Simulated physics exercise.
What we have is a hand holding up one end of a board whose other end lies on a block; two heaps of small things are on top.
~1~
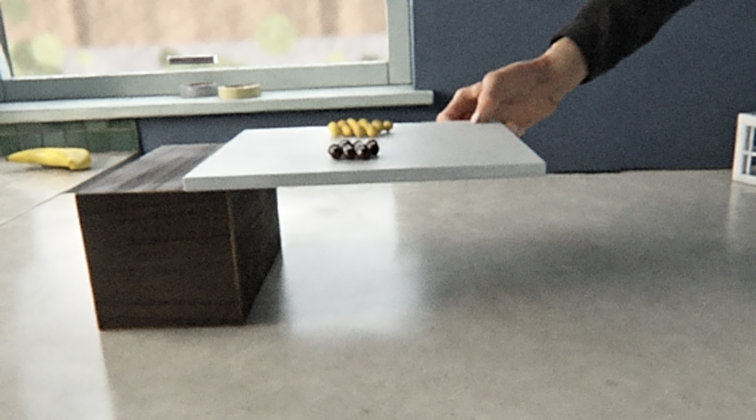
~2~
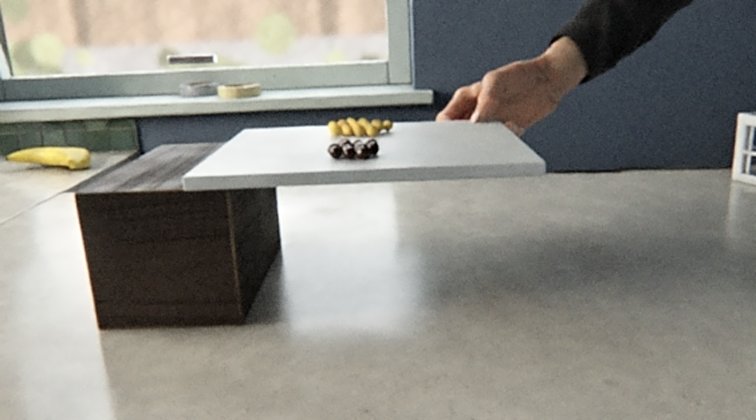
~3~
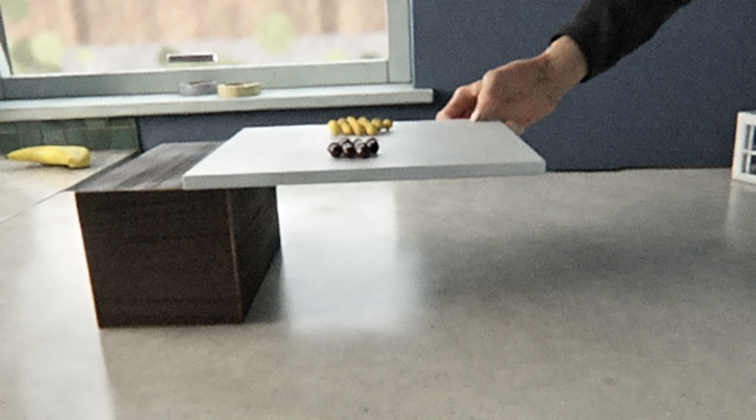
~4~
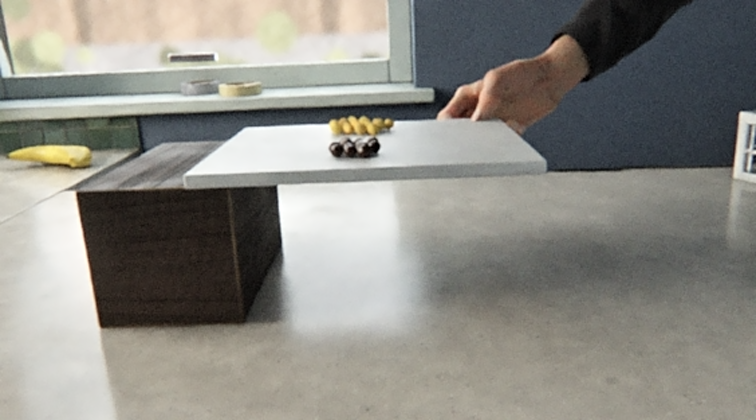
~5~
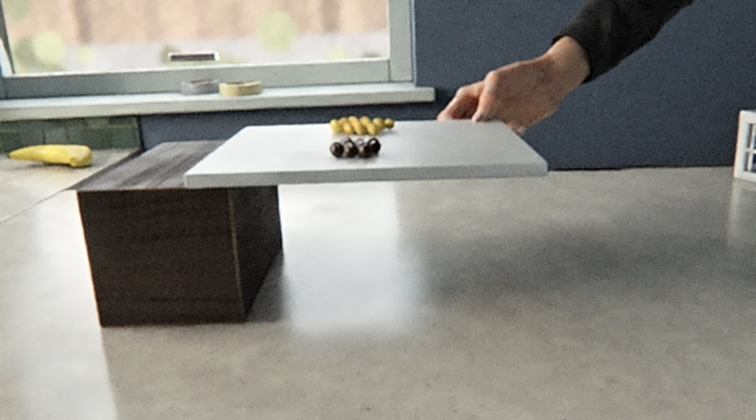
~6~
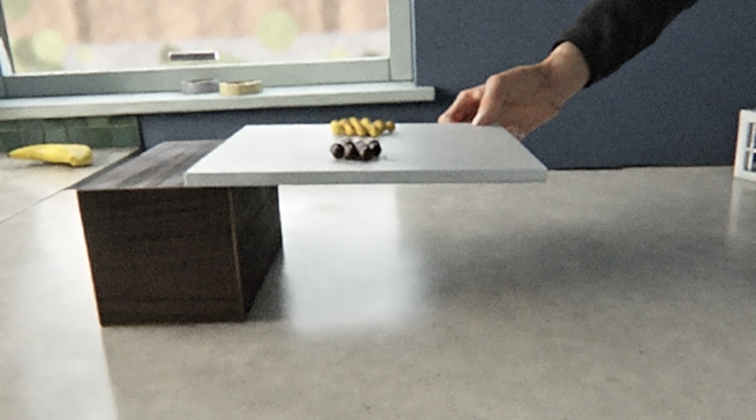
A hand holds one end of a white board almost still, with small balls resting on top.
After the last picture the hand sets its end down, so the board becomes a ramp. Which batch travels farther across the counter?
The near one outruns the other.
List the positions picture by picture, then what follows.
The first picture shows held end of the board at (531, 167), level; block at (197, 224), nearly half as high as the board is long; near batch at (360, 149), a few chocolate balls; far batch at (356, 128), a few puffed corn balls.
The second picture shows held end of the board at (531, 167), level; far batch at (356, 127).
The third picture shows held end of the board at (531, 166), level; near batch at (360, 147).
The fourth picture shows held end of the board at (532, 165), level; far batch at (357, 126).
The fifth picture shows held end of the board at (532, 167), level; near batch at (361, 147).
The sixth picture shows held end of the board at (532, 173), down by 2°; block at (198, 220); near batch at (350, 151), not moving; far batch at (358, 127), not moving.
Then, 0.29 s after the last picture, board sloping at 10°; near batch all still on the board; far batch all still on the board.
Then, 0.66 s after the last picture, board sloping at 23°; near batch mostly at the foot of the board; far batch all still on the board.
Then, 1.05 s after the last picture, board resting at 29°; near batch mostly up to a board's length out; far batch mostly at the foot of the board.
By the end, board resting at 29°; near batch mostly one to two board lengths out, a small part gone off the counter; far batch mostly less than half a board's length out; the near batch has gone farther.
